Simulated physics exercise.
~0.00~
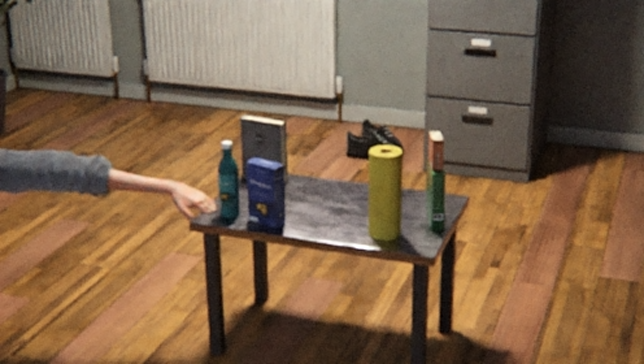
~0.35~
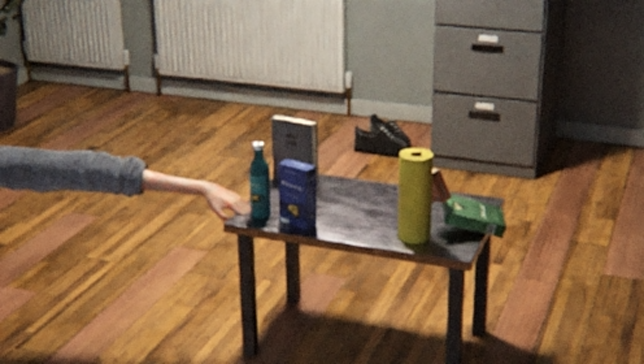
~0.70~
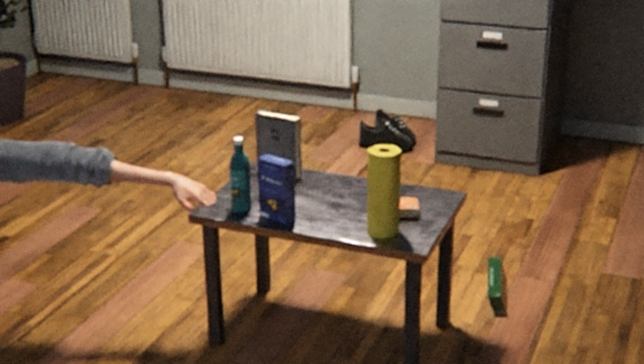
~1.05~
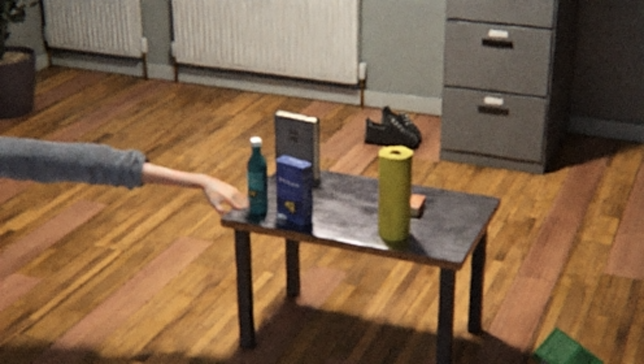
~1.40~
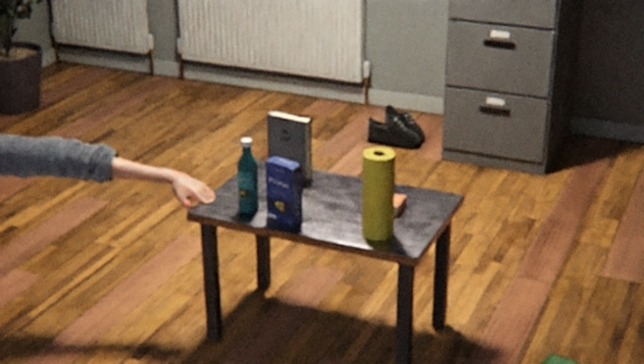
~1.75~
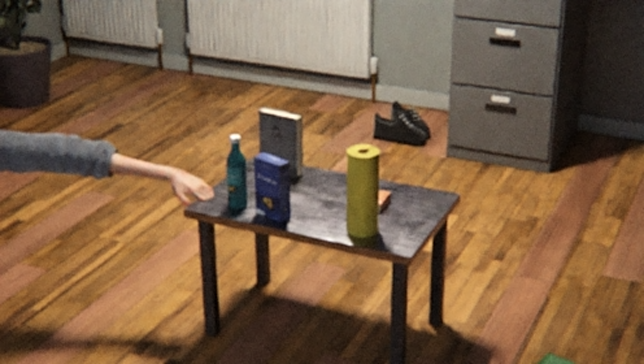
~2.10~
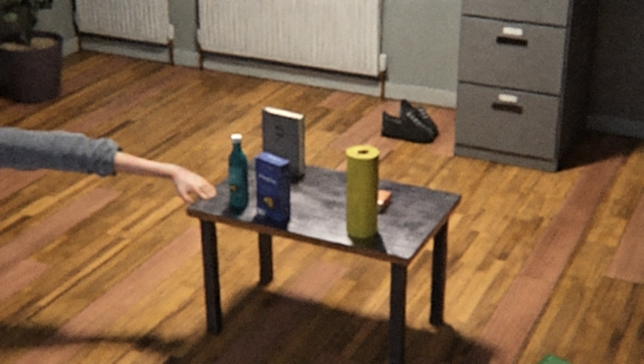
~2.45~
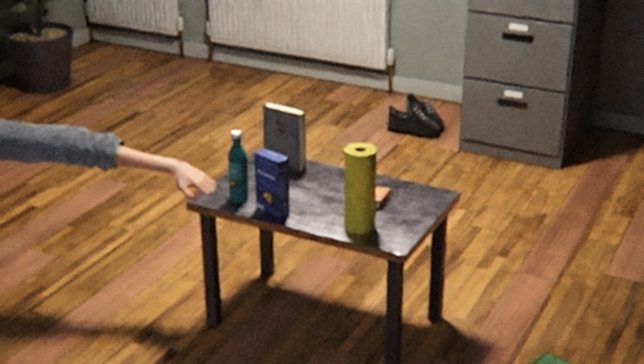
A hand reaching in from the left grips the edge of a small dark table on a wooden floor, seen from slightly above, with radiators, black shoes and a grey filing cabinet behind. On top stand a turquoise bottle, a blue packet and a grey book at the left, a yellow roll right of centre, and a green packet and an orange book near the right end. The table jerks right, and the green packet tips over while the orange book leans. As the table goes back left, the green packet drops off the right side and the book falls flat. After another move right and back, the table rests, the packet on the floor, the others upright.
